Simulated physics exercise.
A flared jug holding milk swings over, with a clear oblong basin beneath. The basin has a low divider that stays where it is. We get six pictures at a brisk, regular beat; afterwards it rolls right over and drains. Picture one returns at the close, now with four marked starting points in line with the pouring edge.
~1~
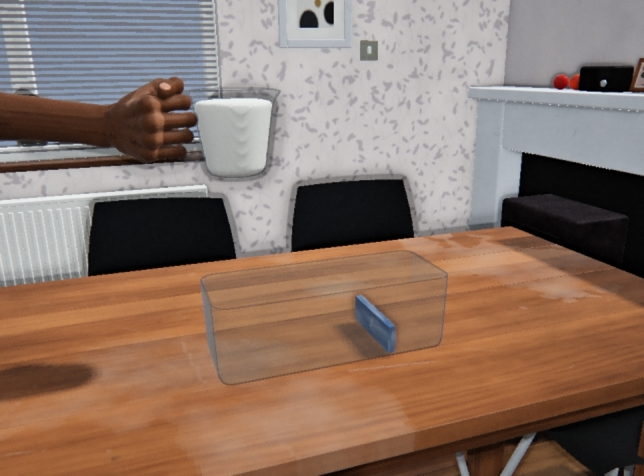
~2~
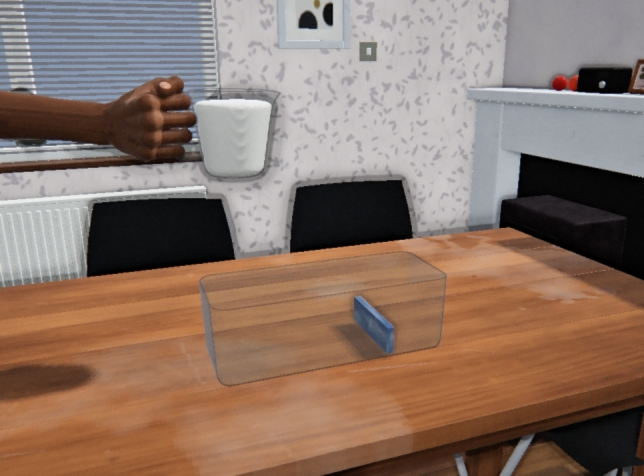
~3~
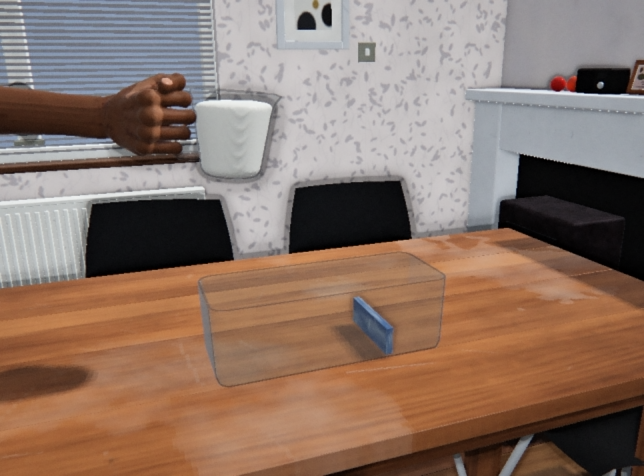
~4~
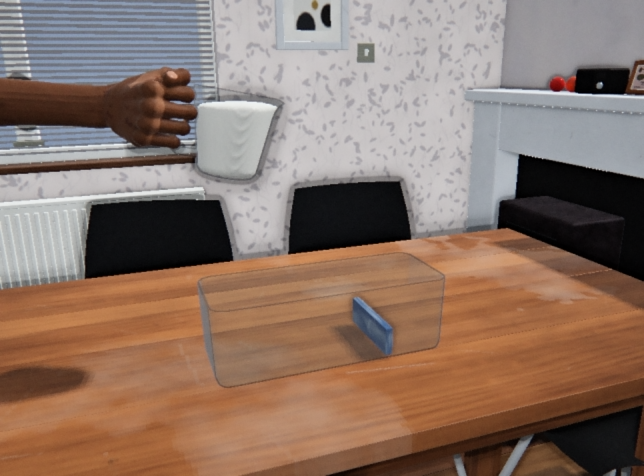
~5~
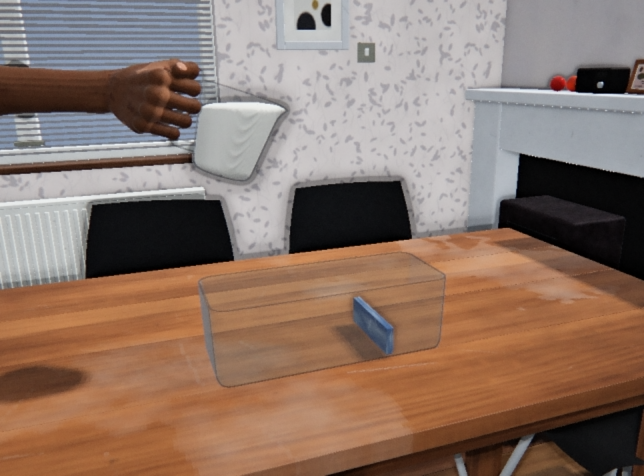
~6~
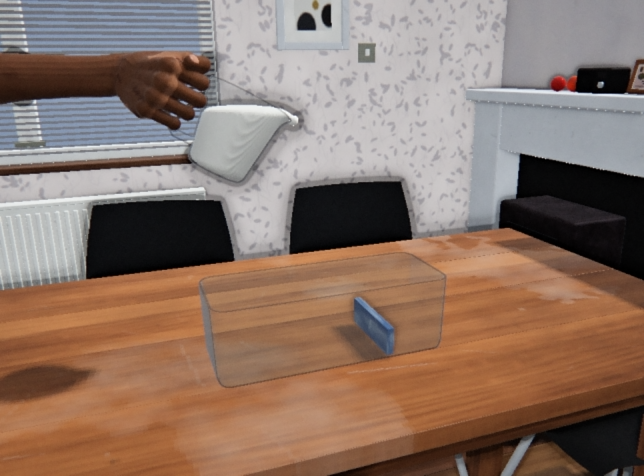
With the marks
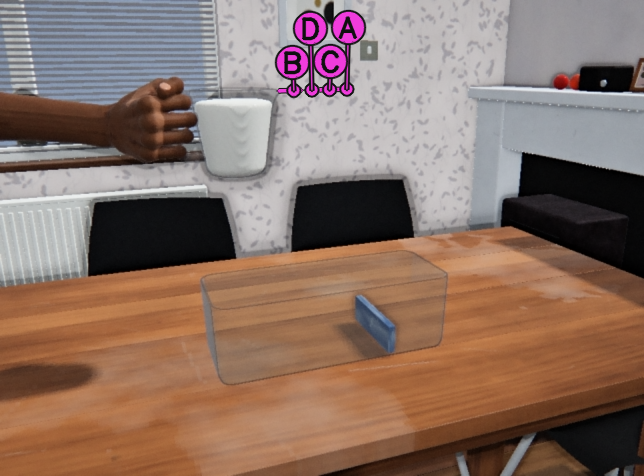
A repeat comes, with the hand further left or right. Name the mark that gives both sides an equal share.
Take D.
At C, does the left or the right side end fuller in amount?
More ends on the right.
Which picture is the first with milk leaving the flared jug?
In picture 6.
On the marked copy, A at (346, 89); B at (293, 90); C at (329, 89); D at (311, 90).
Choosing A, about 26 % ends left of the wall and 68 % right of it; 5 % is lost outside.
Choosing B, about 88 % ends left of the wall and 7 % right of it; 5 % is lost outside.
Choosing C, about 15 % ends left of the wall and 82 % right of it; 3 % is lost outside.
Choosing D, about 47 % ends left of the wall and 51 % right of it.
